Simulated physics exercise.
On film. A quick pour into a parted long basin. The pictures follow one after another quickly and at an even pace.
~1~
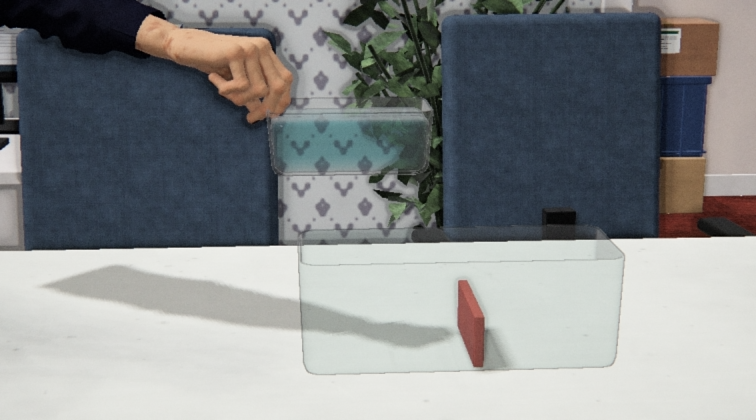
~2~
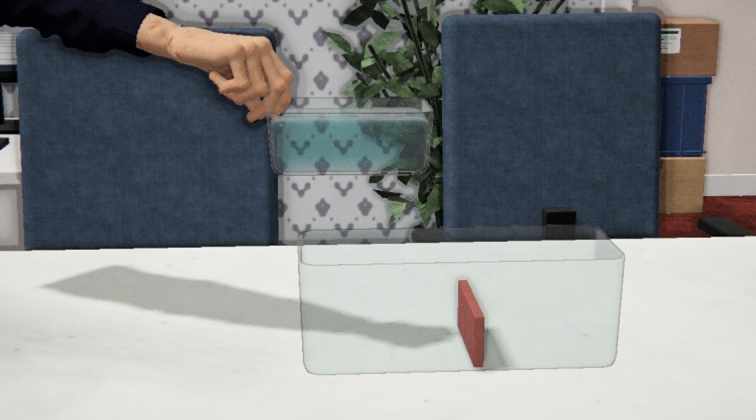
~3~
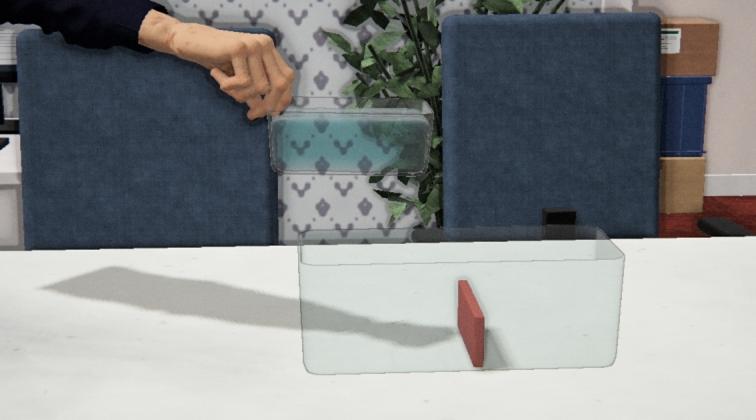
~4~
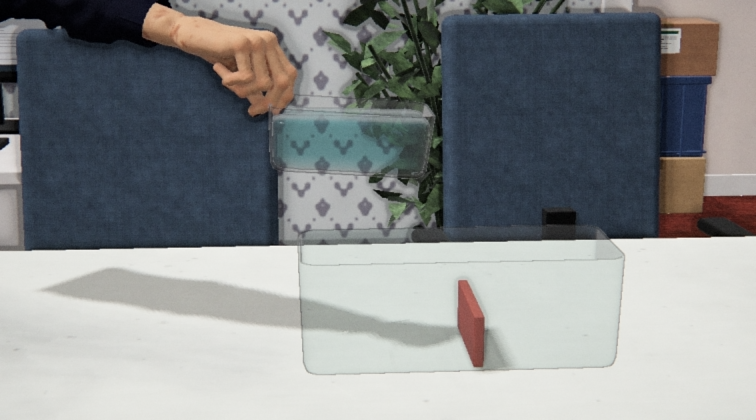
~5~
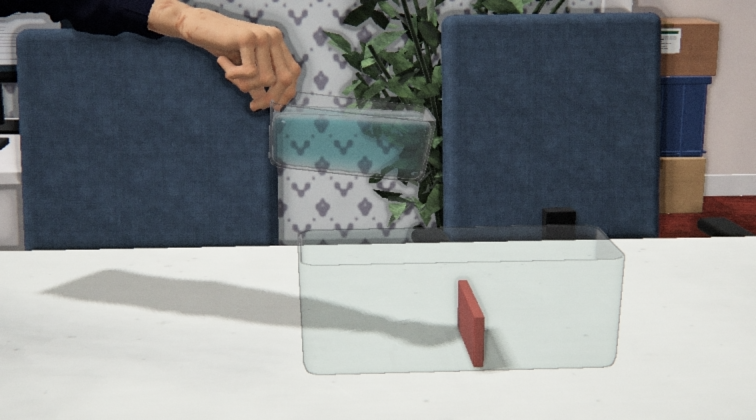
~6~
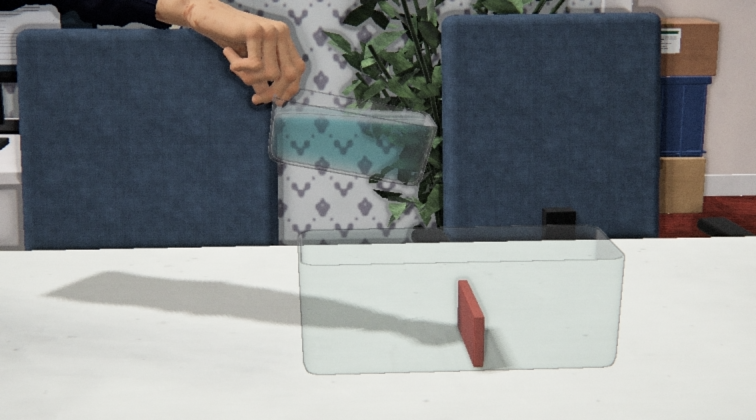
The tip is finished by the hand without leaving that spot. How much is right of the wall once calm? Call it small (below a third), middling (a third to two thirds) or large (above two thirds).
Middling.
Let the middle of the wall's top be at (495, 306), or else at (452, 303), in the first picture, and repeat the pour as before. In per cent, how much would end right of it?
About 40 per cent, then about 70 per cent.
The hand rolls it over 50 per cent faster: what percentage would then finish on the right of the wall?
It comes to some 50 in a hundred.
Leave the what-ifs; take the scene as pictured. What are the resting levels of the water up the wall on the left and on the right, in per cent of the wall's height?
On the left roughly 20, on the right roughly 40.
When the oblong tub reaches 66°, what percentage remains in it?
It still holds close to 35 per cent at that lean.
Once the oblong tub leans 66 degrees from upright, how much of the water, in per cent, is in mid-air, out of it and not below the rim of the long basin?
It's about 45 per cent.
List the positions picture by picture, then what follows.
It leans 0°; its right rim is at (428, 106); the water meets the walls at (271, 116) and (425, 114); the long basin's rim runs from (299, 249) to (611, 243); the wall's top is at (471, 299), in the first frame.
It leans 0°; its right rim is at (428, 107); the water meets the walls at (272, 116) and (426, 115), in the second frame.
It leans 2°; its right rim is at (429, 109); the water meets the walls at (272, 115) and (426, 116), in the third frame.
It leans 4°; its right rim is at (430, 112); the water meets the walls at (272, 114) and (427, 117), in the fourth frame.
It leans 7°; its right rim is at (431, 116); the water meets the walls at (273, 114) and (428, 118), in the fifth frame.
It leans 11°; its right rim is at (432, 122); the water meets the walls at (274, 113) and (430, 120), in the sixth frame.
A moment on, the oblong tub is tipped part way and 37 per cent is still to pour, 1 is left of the wall and 19 right of it.
Next, the oblong tub is tipped on its side and 7 per cent is still to pour, 22 is left of the wall and 60 right of it.
Then the oblong tub is tipped right over and 1 per cent is still to pour, 30 is left of the wall and 60 right of it.
Later the oblong tub is tipped right over and 0 per cent is still to pour, 31 is left of the wall and 60 right of it.
Finally, 31 per cent lies left of the wall, 60 right of it and 9 outside.
